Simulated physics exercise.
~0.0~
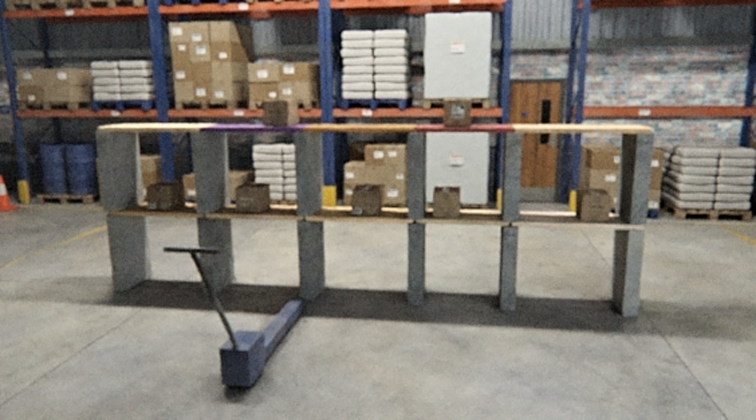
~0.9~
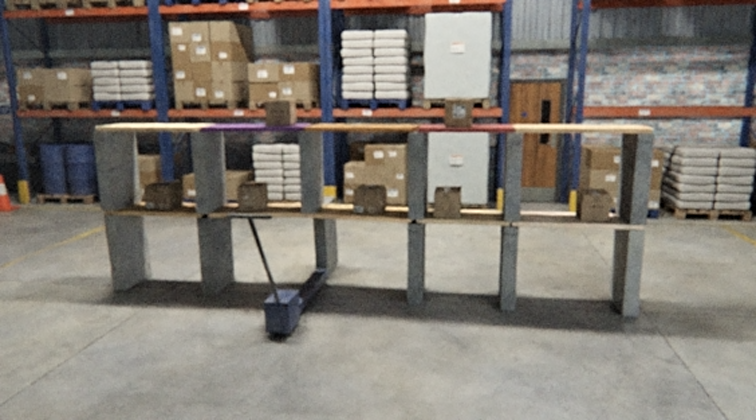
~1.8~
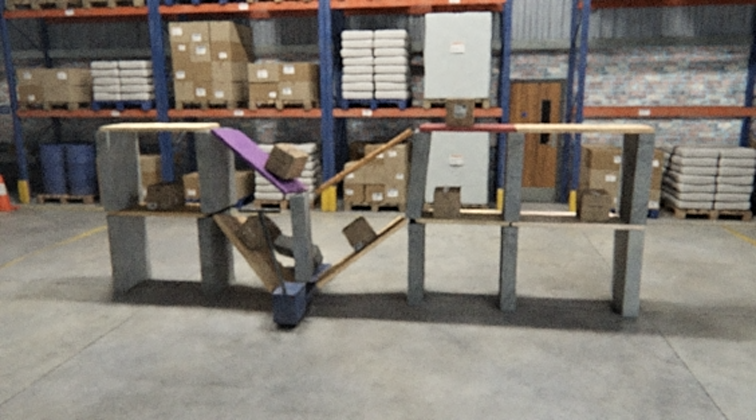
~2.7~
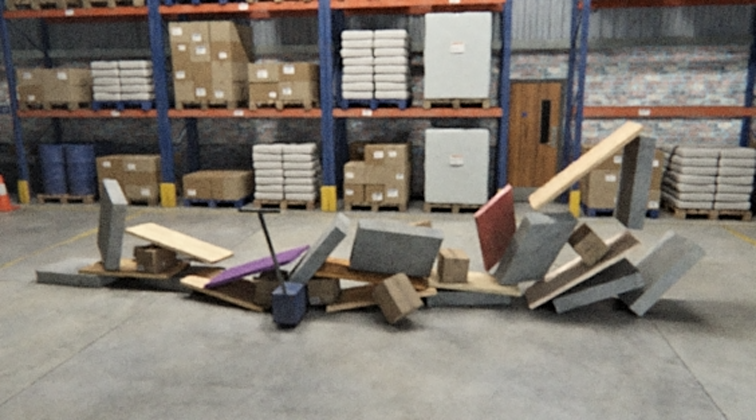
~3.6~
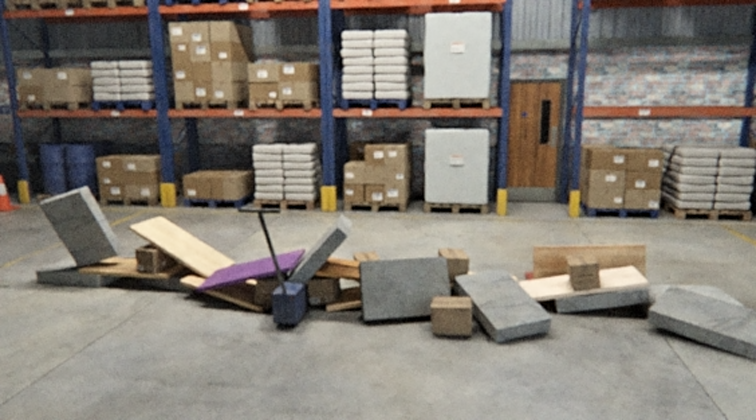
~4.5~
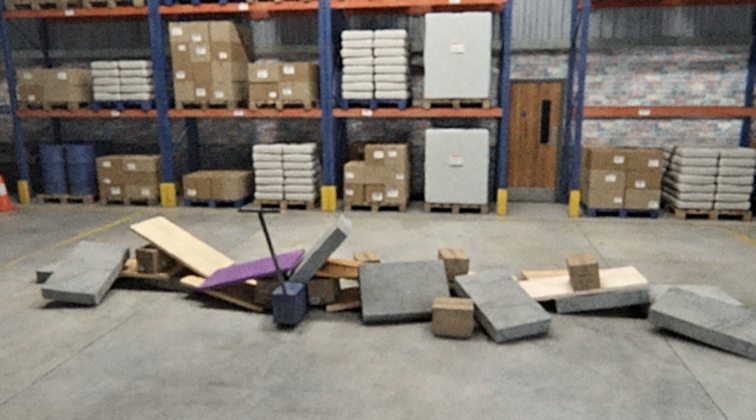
In a warehouse seen straight on, with racks of cartons and white sacks behind, a long two-tier shelf of boards rests on grey uprights and holds small brown boxes. The top boards include a purple one left of centre and a red one right of centre. A dark blue jack slides in from the front left and meets the foot of an upright. That upright shifts, and the purple board and its neighbours tip into a V, spilling boxes. The collapse spreads to both sides, the right end toppling last. Everything finally lies in a low heap around the jack.
